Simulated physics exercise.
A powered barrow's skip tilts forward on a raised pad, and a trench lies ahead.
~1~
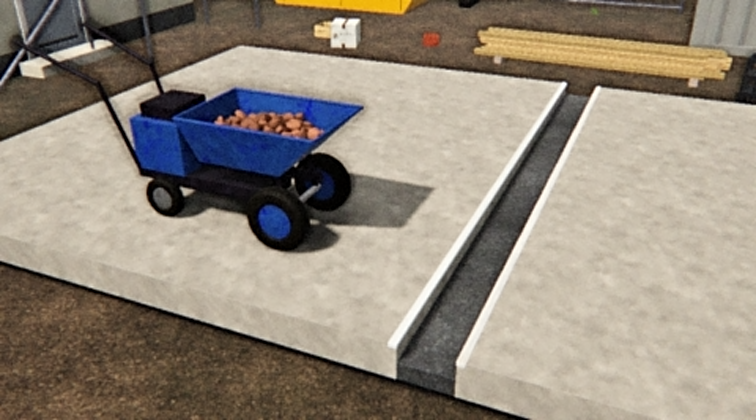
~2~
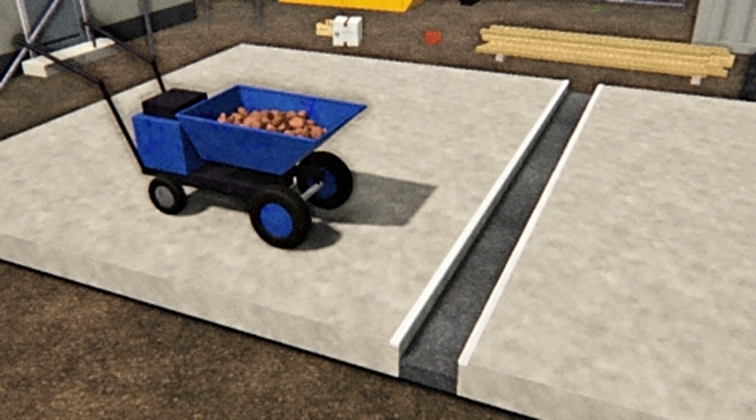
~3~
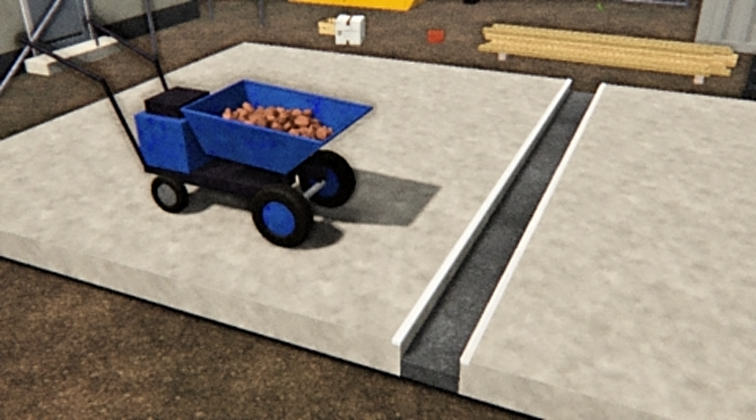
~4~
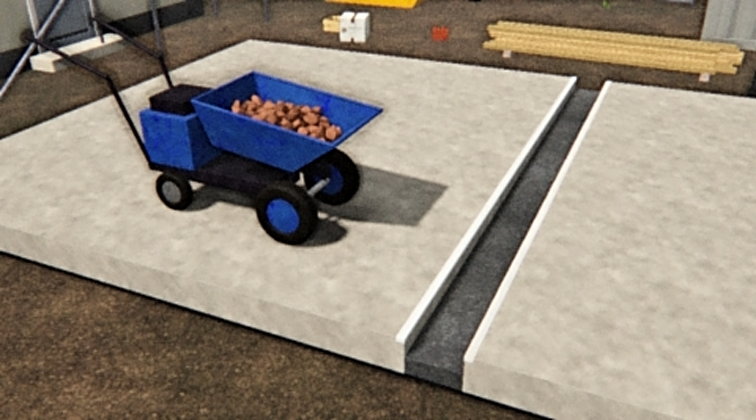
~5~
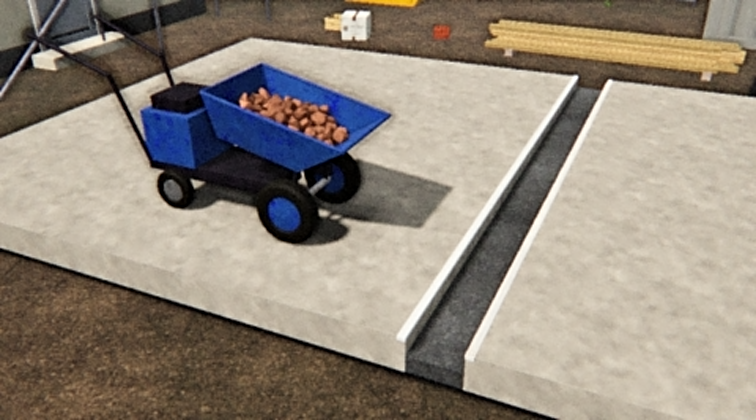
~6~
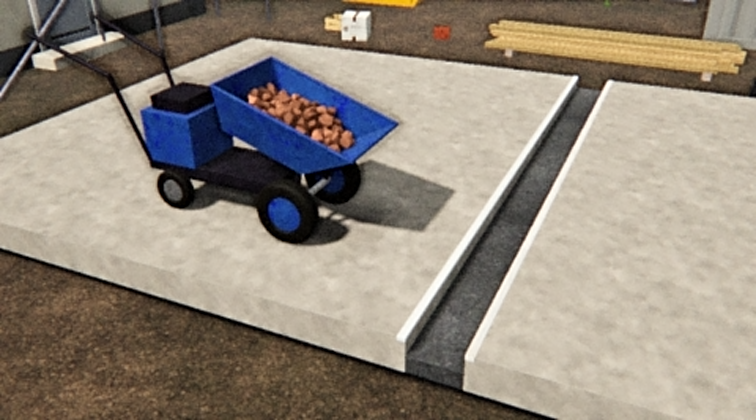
On a raised concrete pad, a blue powered barrow with black wheels carries reddish rubble in its skip, left of a shallow, dark trench edged in white. The skip starts out level, then tilts forward gradually, its rear rising and its lip dipping to the right, with the rubble still inside.
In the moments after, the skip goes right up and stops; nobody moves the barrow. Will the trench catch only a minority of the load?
Outside the trench is the majority of the load.
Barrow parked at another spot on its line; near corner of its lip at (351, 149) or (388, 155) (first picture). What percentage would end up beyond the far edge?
Try 1: 0 %. Try 2: 10 %.
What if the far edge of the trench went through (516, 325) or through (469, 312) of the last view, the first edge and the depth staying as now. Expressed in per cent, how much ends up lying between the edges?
For the first it's 20 per cent, for the second 20 per cent.
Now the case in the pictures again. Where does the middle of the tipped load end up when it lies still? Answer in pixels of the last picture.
The centre ends up roughly at (436, 246).
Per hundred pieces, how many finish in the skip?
It comes to about 30 percent.
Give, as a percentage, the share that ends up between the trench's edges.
Close to 20 per cent.
Just after the last frame, skip tipped steeply; every one in the skip.
A moment on, skip tipped steeply; roughly two thirds in the skip; roughly a third short of the trench; just a few in or heaped over the trench.
Further on, skip tipped right over; roughly a third in the skip; roughly half short of the trench; roughly a quarter in or heaped over the trench.
When it is over, skip tipped right over; roughly a quarter in the skip; roughly half short of the trench; roughly a quarter in or heaped over the trench; not one beyond it.
